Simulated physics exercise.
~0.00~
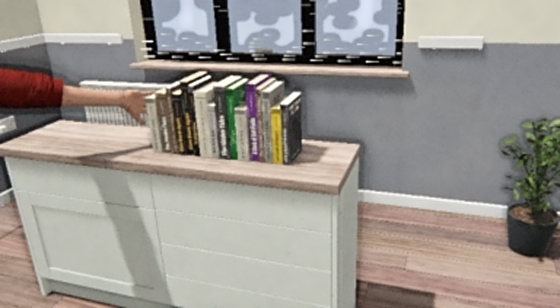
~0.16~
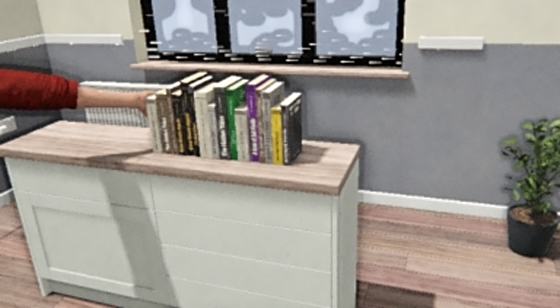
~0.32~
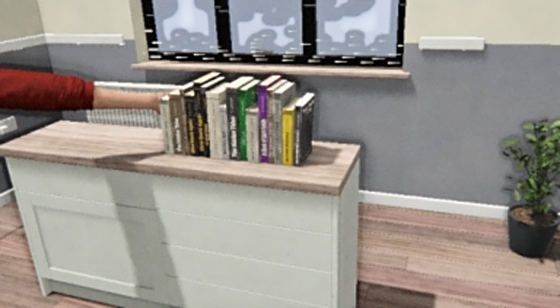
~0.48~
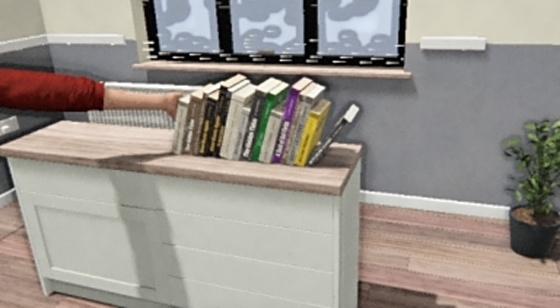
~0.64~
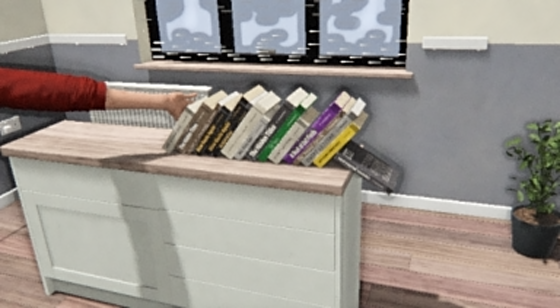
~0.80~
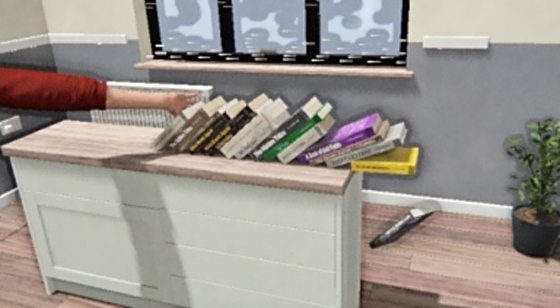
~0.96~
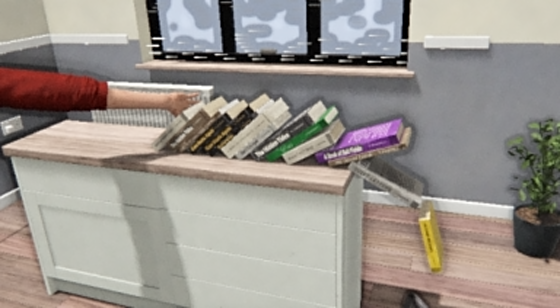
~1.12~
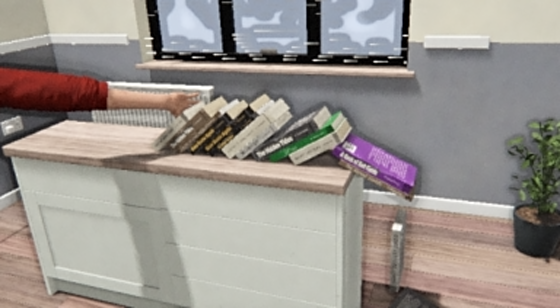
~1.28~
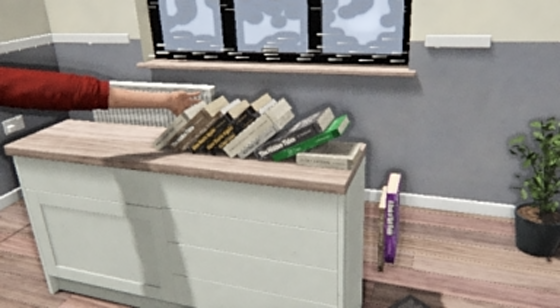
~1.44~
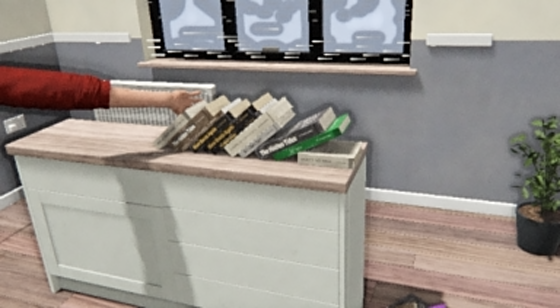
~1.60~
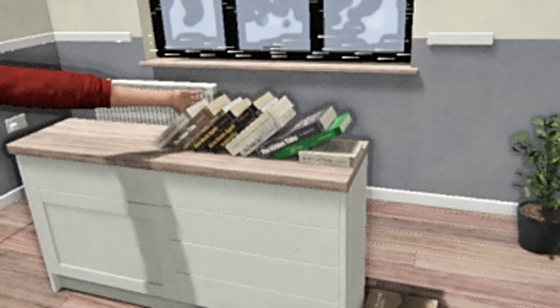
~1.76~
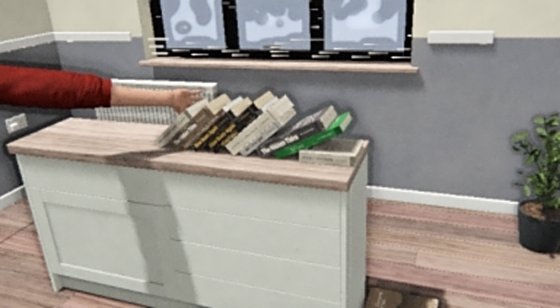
A hand in a red sleeve pushed a row of upright books along a cabinet top until they leaned right and several, including the yellow and purple ones, dropped off the end, leaving the rest slumped with the green book still on top.
